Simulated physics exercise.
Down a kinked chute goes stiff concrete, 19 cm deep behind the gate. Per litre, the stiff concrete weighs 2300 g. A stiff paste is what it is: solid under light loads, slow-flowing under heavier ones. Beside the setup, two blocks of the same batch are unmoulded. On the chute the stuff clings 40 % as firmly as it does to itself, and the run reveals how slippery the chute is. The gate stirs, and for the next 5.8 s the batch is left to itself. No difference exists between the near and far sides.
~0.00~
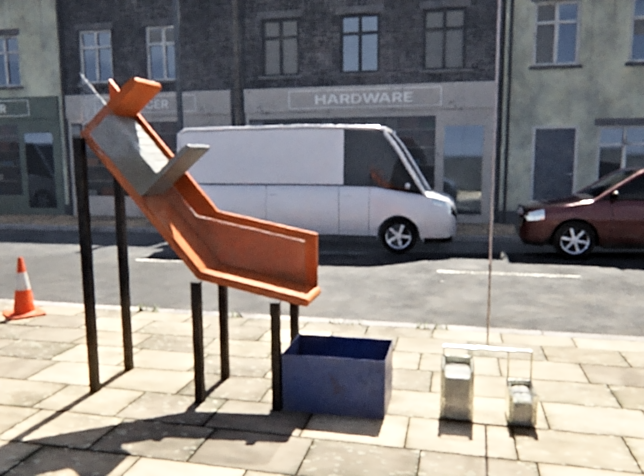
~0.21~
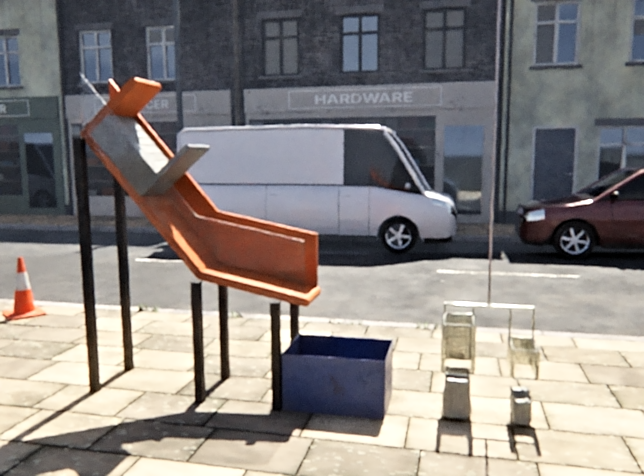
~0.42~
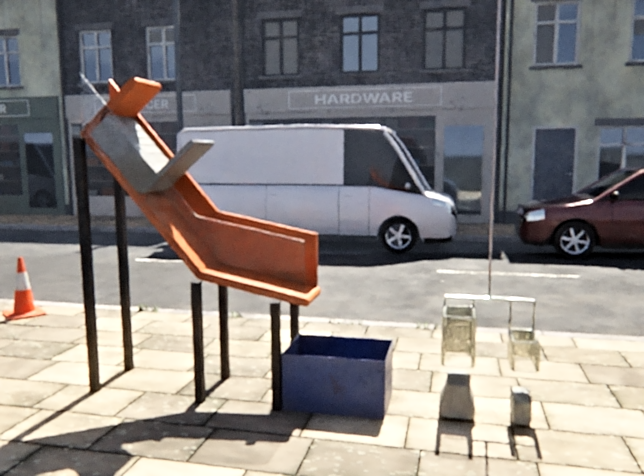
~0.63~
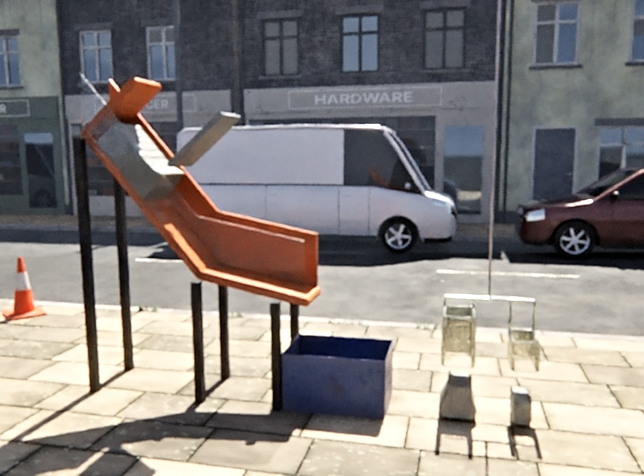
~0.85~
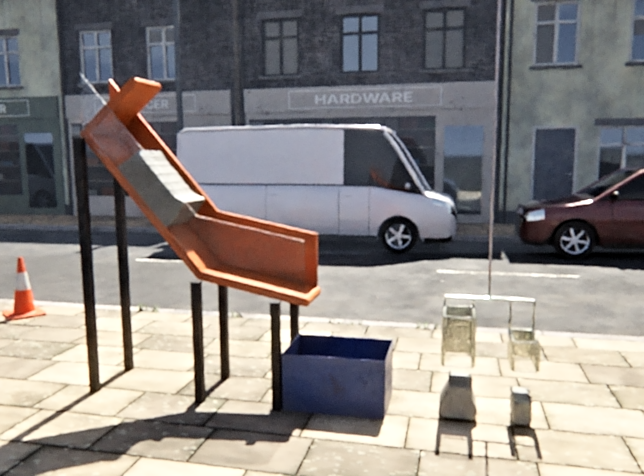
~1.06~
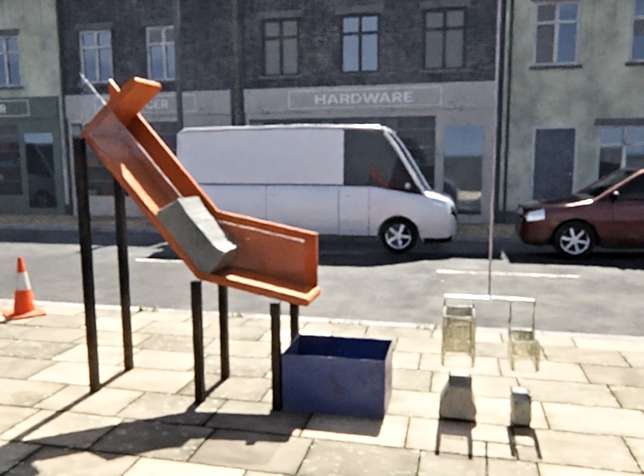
An orange chute stood on a pavement while two pale moulds rose off small grey blocks, the taller sagging slightly; then the chute's gate swung up and a grey slab slid down toward the bend.
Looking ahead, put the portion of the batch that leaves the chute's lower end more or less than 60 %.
Smaller than 60 %.
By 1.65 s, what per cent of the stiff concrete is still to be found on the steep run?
0 %.
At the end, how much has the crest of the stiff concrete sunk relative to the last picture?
Measured change: Some 39.0 cm.
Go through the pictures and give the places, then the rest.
In the first frame, leading edge of the stiff concrete at (155, 171); blocks stand 26 cm, 14 cm (left to right).
In the second frame, leading edge of the stiff concrete at (155, 171); blocks stand 24 cm, 14 cm (left to right).
In the third frame, leading edge of the stiff concrete at (155, 171); blocks stand 21 cm, 14 cm (left to right).
In the fourth frame, leading edge of the stiff concrete at (161, 175); blocks stand 21 cm, 14 cm (left to right).
In the fifth frame, leading edge of the stiff concrete at (184, 202); blocks stand 21 cm, 14 cm (left to right).
In the sixth frame, leading edge of the stiff concrete at (224, 251); blocks stand 21 cm, 14 cm (left to right).
After 1.65 s, none is on the steep run, 87 % on the flatter one and 13 % past the end.
After 2.35 s, none is on the steep run, 56 % on the flatter one and 44 % past the end.
After 3.05 s, none is on the steep run, 56 % on the flatter one and 44 % past the end.
After 3.75 s, none is on the steep run, 56 % on the flatter one and 44 % past the end.
After 6.16 s, at the end, none is on the steep run, 56 % on the flatter one and 44 % past the end.
